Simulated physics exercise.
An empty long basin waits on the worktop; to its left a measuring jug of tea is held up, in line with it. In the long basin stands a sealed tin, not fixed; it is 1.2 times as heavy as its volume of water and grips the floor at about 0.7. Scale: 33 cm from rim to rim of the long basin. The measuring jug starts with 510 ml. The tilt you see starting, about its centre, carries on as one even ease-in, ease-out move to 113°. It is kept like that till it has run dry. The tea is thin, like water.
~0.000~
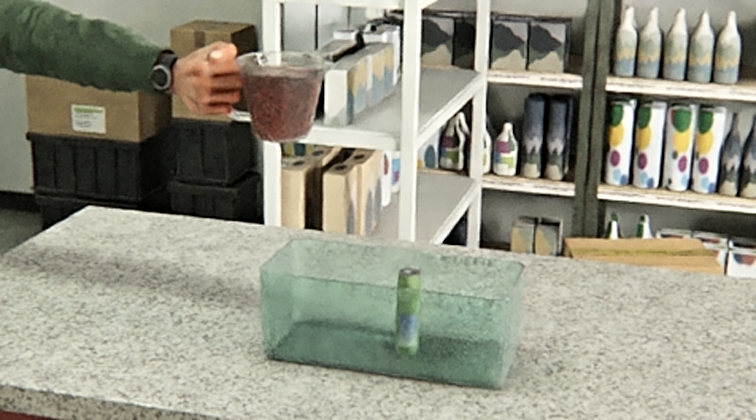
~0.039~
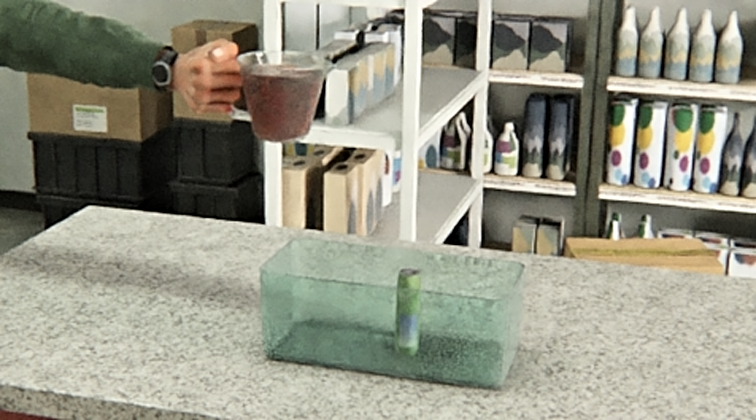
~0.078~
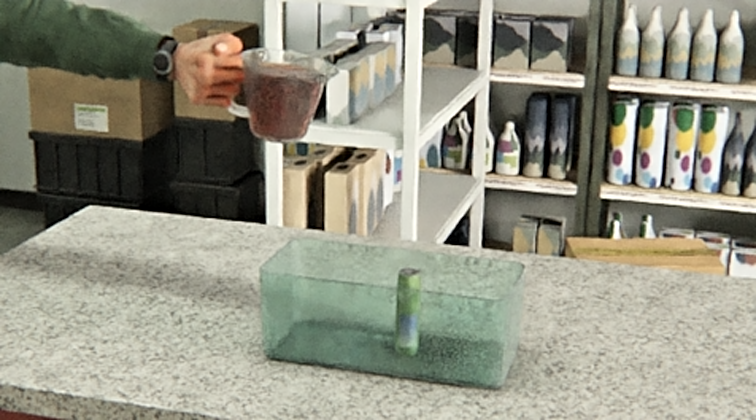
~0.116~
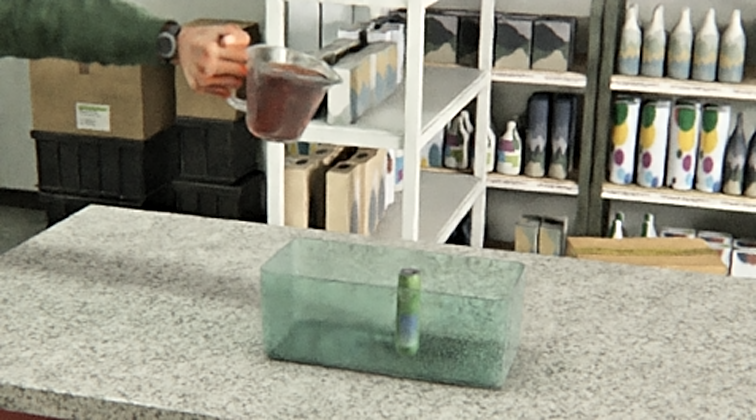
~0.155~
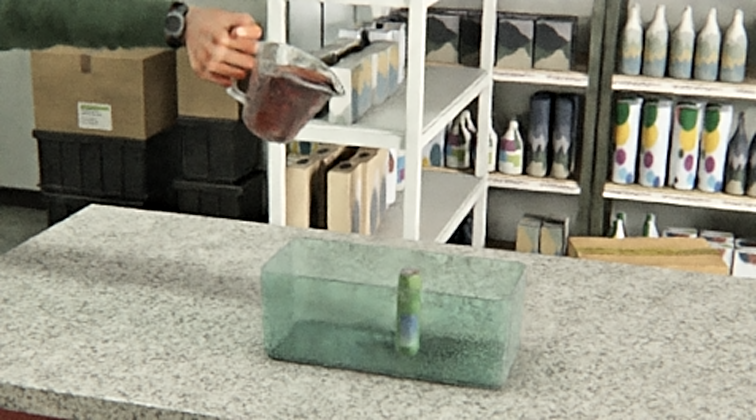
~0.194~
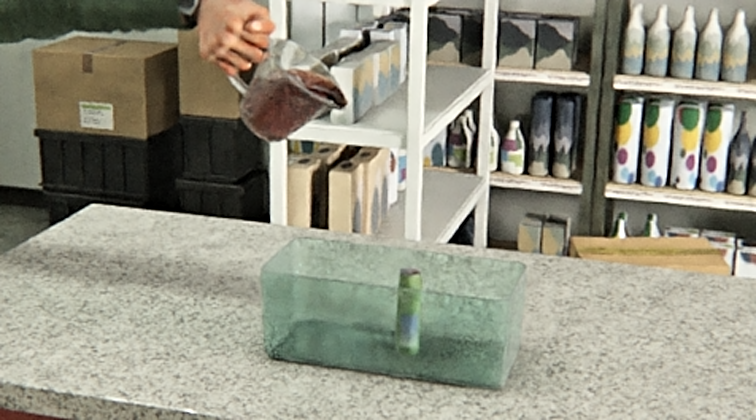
A hand tilting a glass jug of dark reddish liquid rightward above a clear greenish basin with a small tin inside.
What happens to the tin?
The tin falls.
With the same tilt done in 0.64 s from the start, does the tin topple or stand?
Then it falls.
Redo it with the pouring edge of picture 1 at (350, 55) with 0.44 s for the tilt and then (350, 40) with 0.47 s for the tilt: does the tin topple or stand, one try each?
First it falls; then it goes over.
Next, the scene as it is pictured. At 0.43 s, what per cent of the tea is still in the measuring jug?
Near 26 in a hundred.
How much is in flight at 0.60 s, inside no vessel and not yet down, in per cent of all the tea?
About 14 per cent.
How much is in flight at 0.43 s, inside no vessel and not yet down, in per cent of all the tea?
About 54 per cent.
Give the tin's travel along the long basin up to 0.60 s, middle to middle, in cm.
Some 3 cm.
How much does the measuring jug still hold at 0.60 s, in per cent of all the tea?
Some 1 per cent.
Then, 0.43 s in, the tilt is 110° and 26 per cent is still to pour; the tin stands where it began.
Then, 0.60 s in, the tilt is 113° and 1 per cent is still to pour; the tin leans 15°.
Then, 0.78 s in, the tilt is 113° and 0 per cent is still to pour; the tin lies on its side.
Then, 0.98 s in, the tilt is 113° and 0 per cent is still to pour; the tin lies on its side.
Finally, the tin lies on its side.
